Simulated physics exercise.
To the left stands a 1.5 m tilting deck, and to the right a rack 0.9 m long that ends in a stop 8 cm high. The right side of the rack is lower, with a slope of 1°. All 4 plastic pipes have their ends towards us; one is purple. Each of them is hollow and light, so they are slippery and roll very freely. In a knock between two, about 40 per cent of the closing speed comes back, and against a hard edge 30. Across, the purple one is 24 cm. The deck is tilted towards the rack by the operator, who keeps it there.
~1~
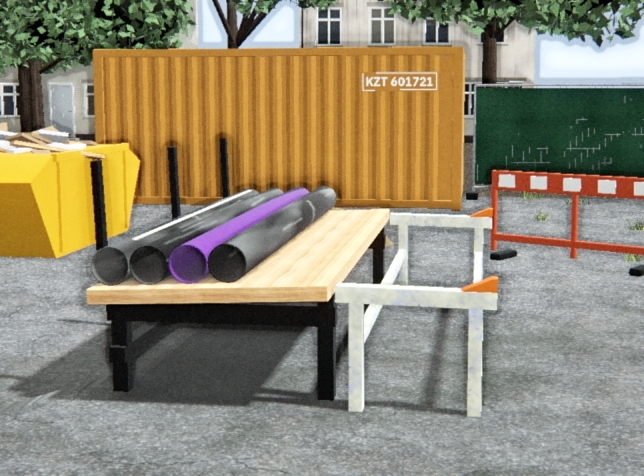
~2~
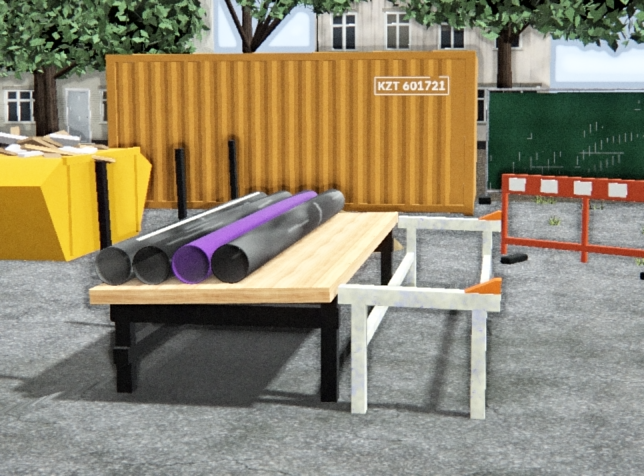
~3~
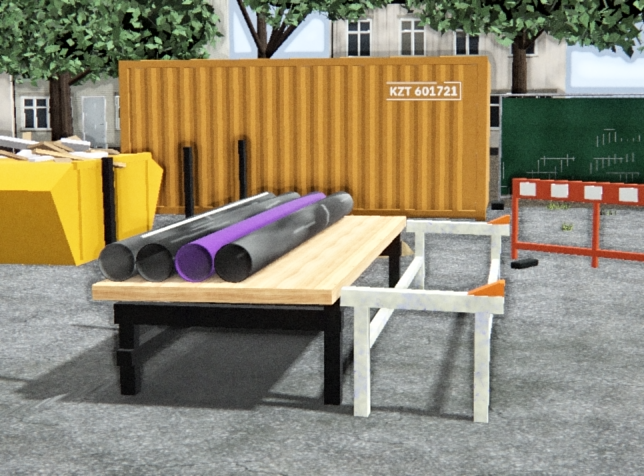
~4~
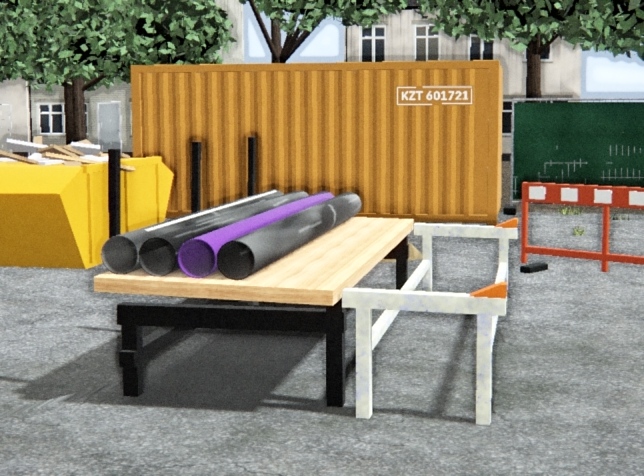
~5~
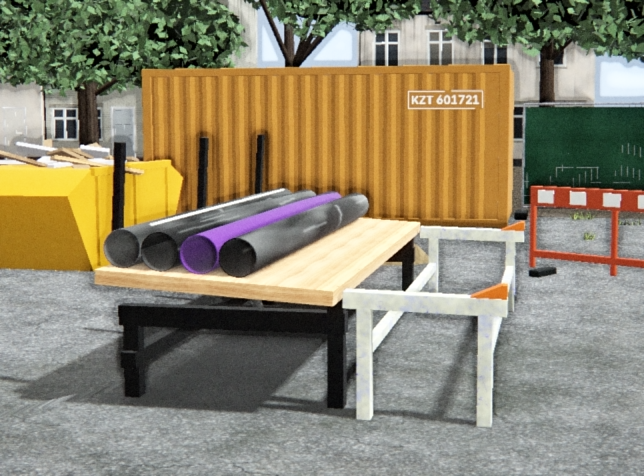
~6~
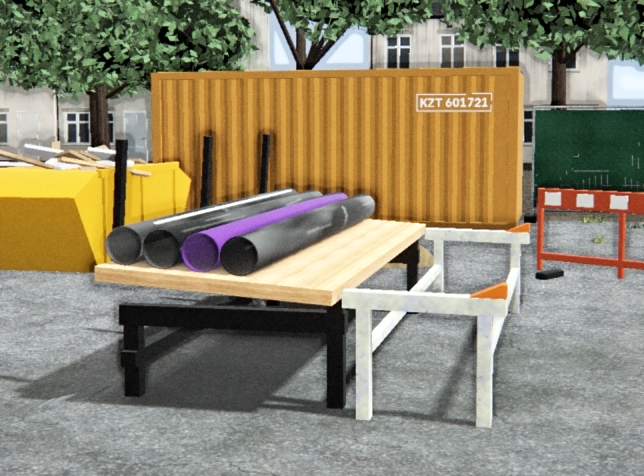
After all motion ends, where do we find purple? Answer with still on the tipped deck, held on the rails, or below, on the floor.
I would say held on the rails.
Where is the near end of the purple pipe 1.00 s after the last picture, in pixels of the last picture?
Roughly at (236, 257) in the last picture.
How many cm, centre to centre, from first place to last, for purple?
Displacement for purple: 160.
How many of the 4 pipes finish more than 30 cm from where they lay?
The count is 4.
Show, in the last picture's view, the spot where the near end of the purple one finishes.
Near pixel (465, 276).
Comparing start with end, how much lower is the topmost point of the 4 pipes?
It sits roughly 0 cm lower at the end.
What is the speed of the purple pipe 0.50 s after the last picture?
Estimated speed near 0.2 m/s.
Then, 0.5 s past the sixth picture, purple is on the deck, 75 cm from the hinge, rolling right; 0 of 4 over the stop.
Then, 1.0 s past the sixth picture, purple is on the deck, 60 cm from the hinge, rolling right; 0 of 4 over the stop.
Then, 1.6 s past the sixth picture, purple is on the deck, 35 cm from the hinge, rolling right; 0 of 4 over the stop.
Then, 2.3 s past the sixth picture, purple is on the rack, 85 cm from the rack's far end, rolling right; 0 of 4 over the stop.
Finally (6.5 s after the last picture), purple is on the rack, 25 cm from the rack's far end; 1 of 4 over the stop.
